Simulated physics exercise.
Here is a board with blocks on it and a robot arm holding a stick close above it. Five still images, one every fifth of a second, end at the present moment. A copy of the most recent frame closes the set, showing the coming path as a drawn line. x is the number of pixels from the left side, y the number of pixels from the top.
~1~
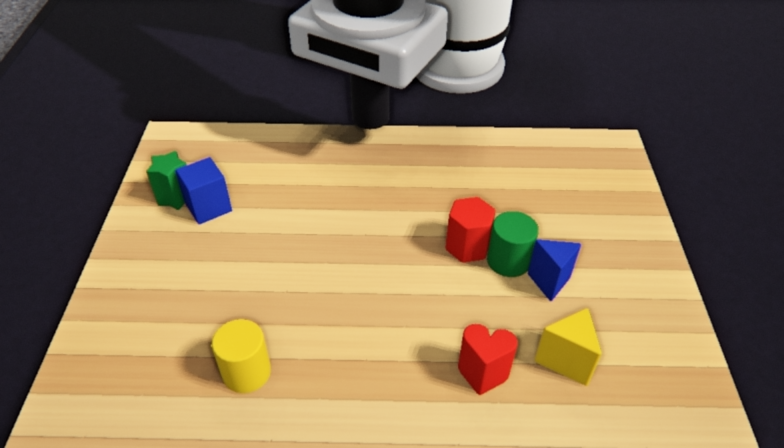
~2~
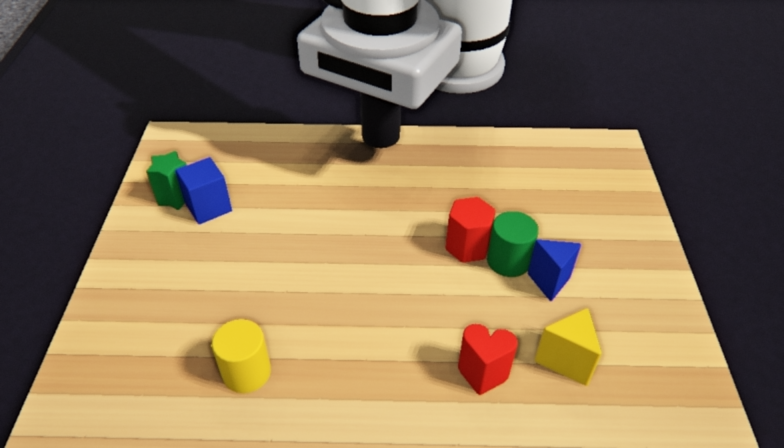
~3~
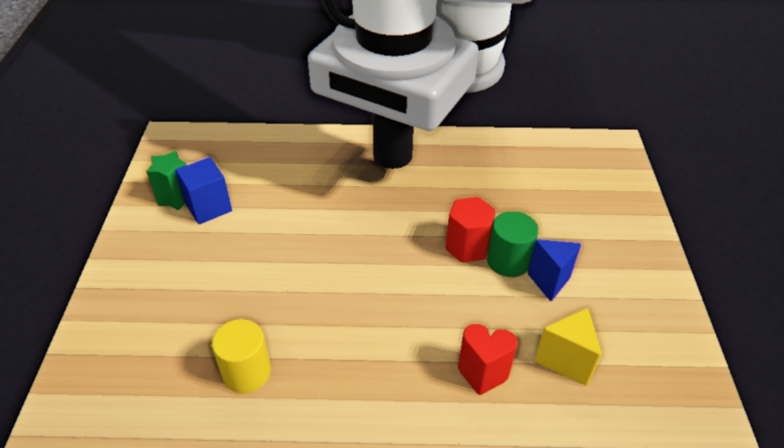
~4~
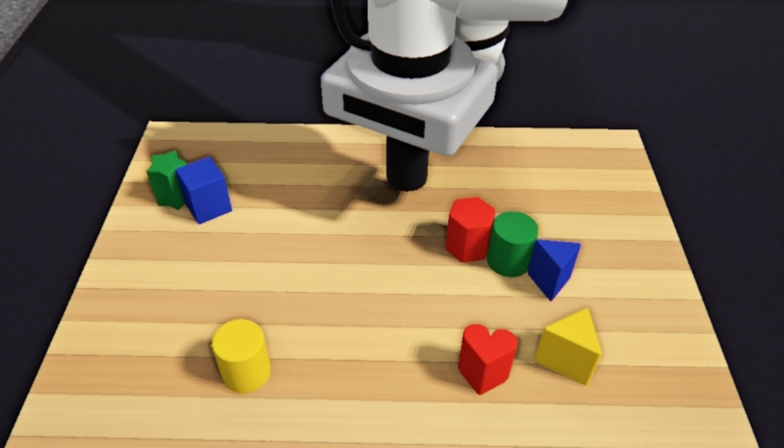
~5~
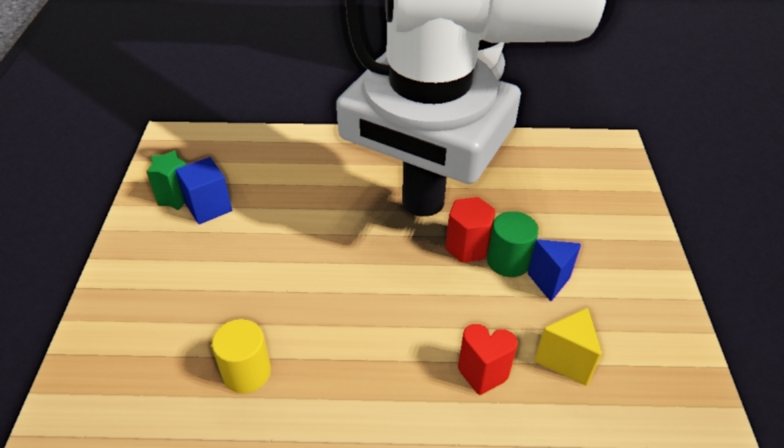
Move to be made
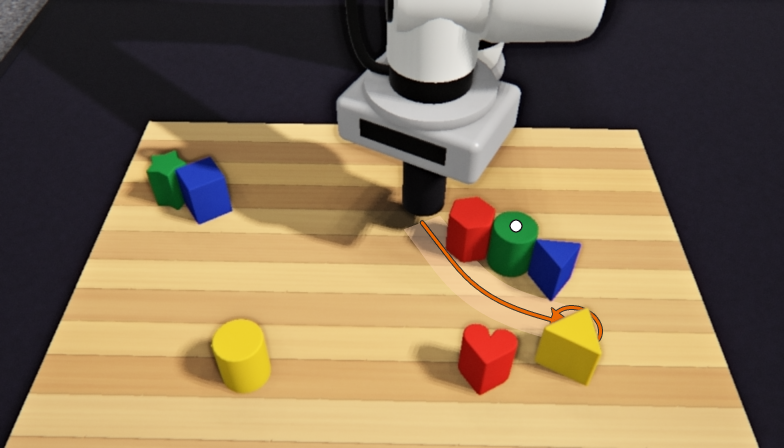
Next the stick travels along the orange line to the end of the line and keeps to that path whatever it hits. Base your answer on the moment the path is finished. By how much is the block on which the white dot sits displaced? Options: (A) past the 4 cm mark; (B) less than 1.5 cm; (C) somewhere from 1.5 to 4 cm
My pick is A.
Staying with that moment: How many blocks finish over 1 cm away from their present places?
A group of three or more is moved.
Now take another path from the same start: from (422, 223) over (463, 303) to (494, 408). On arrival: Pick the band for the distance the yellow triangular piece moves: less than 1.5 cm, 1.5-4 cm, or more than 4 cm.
Less than 1.5 cm.
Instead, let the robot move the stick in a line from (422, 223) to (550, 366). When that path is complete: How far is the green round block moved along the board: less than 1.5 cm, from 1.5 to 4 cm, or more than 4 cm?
Shift of over 4 cm.
The line goes from (422, 223) by way of (455, 265) and (506, 304) to (576, 327); the dot is on the green round block.
What follows on the original path. One third of the way, stick (459, 246); red hexagon (507, 235), turned 20° anticlockwise; green round block (552, 235); blue triangular piece (588, 260), turned 40° clockwise.
Two thirds of the way, stick (512, 285); red hexagon (545, 247), turned 60° anticlockwise; green round block (581, 229); blue triangular piece (597, 259), turned 85° clockwise.
At the end, stick (583, 307); red hexagon (555, 247), turned 85° anticlockwise; green round block (586, 224); blue triangular piece (598, 260), turned 80° clockwise; yellow triangular piece (582, 331), turned 20° clockwise.
